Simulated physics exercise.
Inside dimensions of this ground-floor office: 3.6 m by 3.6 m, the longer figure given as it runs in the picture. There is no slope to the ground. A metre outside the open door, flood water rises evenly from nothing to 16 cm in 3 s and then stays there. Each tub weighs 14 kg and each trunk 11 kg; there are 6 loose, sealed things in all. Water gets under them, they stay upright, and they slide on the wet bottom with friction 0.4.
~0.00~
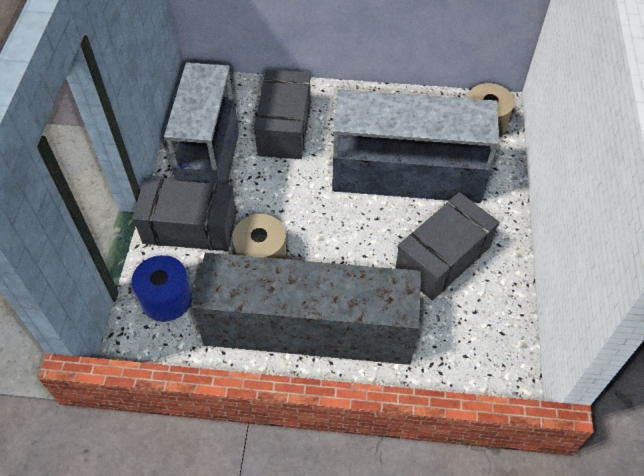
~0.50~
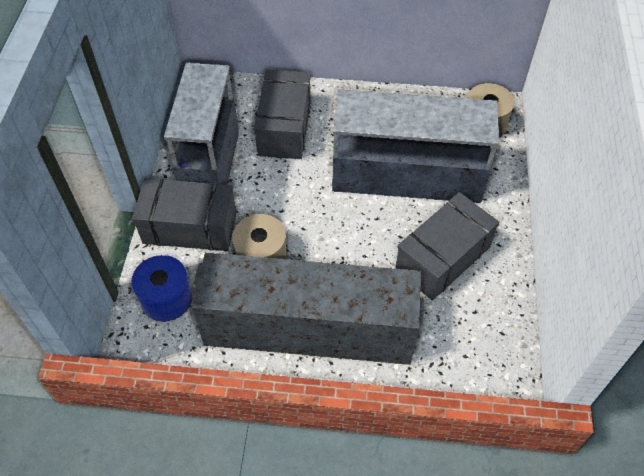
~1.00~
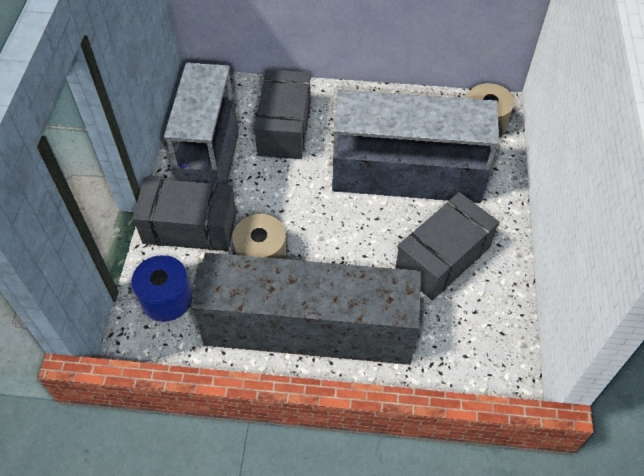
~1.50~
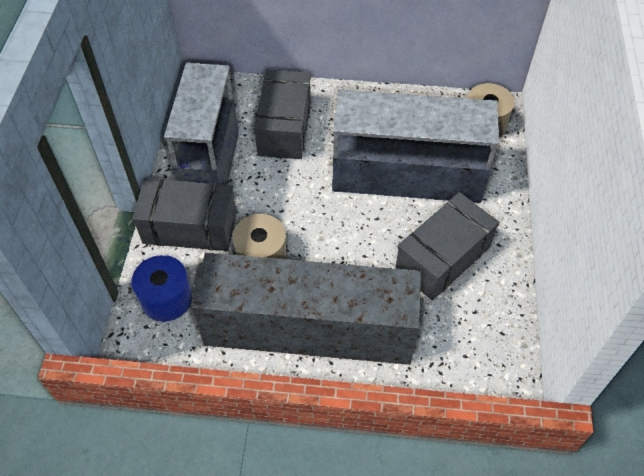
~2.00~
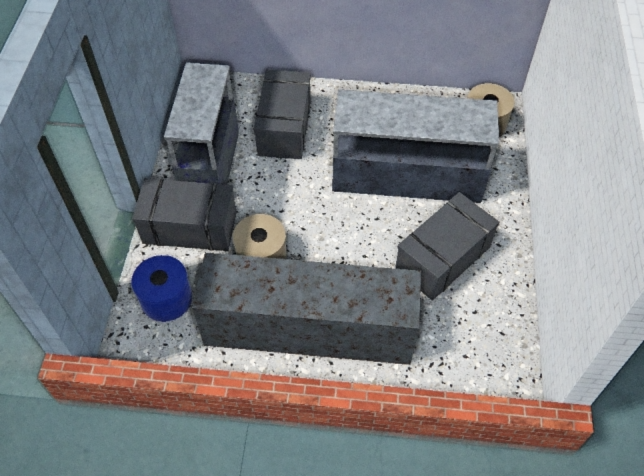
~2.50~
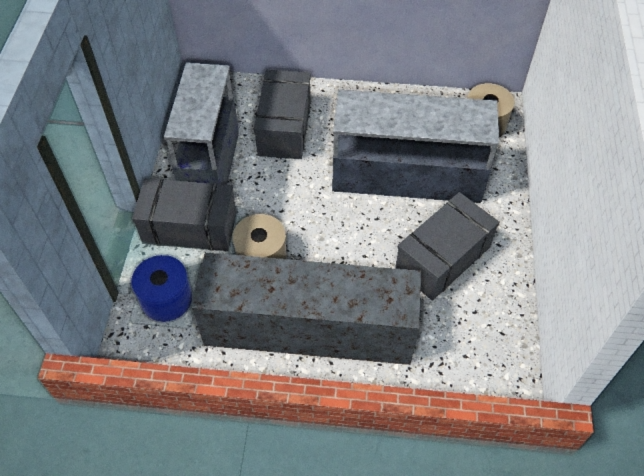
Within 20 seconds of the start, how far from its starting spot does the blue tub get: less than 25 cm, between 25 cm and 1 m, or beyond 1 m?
The move is big.
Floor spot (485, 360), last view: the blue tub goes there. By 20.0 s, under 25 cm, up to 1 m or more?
So it budges only slightly.
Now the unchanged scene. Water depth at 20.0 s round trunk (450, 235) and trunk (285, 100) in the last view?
Roughly 14 and 12 cm.
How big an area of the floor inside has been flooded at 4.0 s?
Roughly 3.0 m2.
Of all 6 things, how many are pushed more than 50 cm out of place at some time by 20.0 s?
Total: 6.
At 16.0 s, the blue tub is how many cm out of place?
About 200 cm.
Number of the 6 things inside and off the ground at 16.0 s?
At that time, 5.
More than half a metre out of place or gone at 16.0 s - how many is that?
Count then: 5.
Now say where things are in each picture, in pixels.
The first frame shows the blue tub at (159, 278), on the bottom; 0.0 m2 under water; 0 of 6 have shifted.
The second frame shows the blue tub at (159, 278), on the bottom; 0.0 m2 under water; 0 of 6 have shifted.
The third frame shows the blue tub at (159, 278) rests on the ground; water covers 0.0 m2; 0 of 6 have shifted.
The fourth frame shows the blue tub at (159, 278), on the bottom; water covers 0.0 m2; 0 of 6 have shifted.
The fifth frame shows the blue tub at (159, 278), on the bottom; water covers 0.0 m2; 0 of 6 have shifted.
The sixth frame shows the blue tub at (159, 278) rests on the ground; water covers 0.3 m2; 0 of 6 have shifted.
After 4.0 s the blue tub is near (168, 287), 0.1 m from its start, aground; 1 afloat.
After 9.0 s the blue tub is near (161, 318), 0.4 m from its start, aground; 3 afloat.
After 16.0 s the blue tub is near (353, 199), 1.8 m from its start, afloat; 5 afloat.
After 20.0 s the blue tub is near (515, 178), 3.2 m from its start, afloat; 6 afloat.
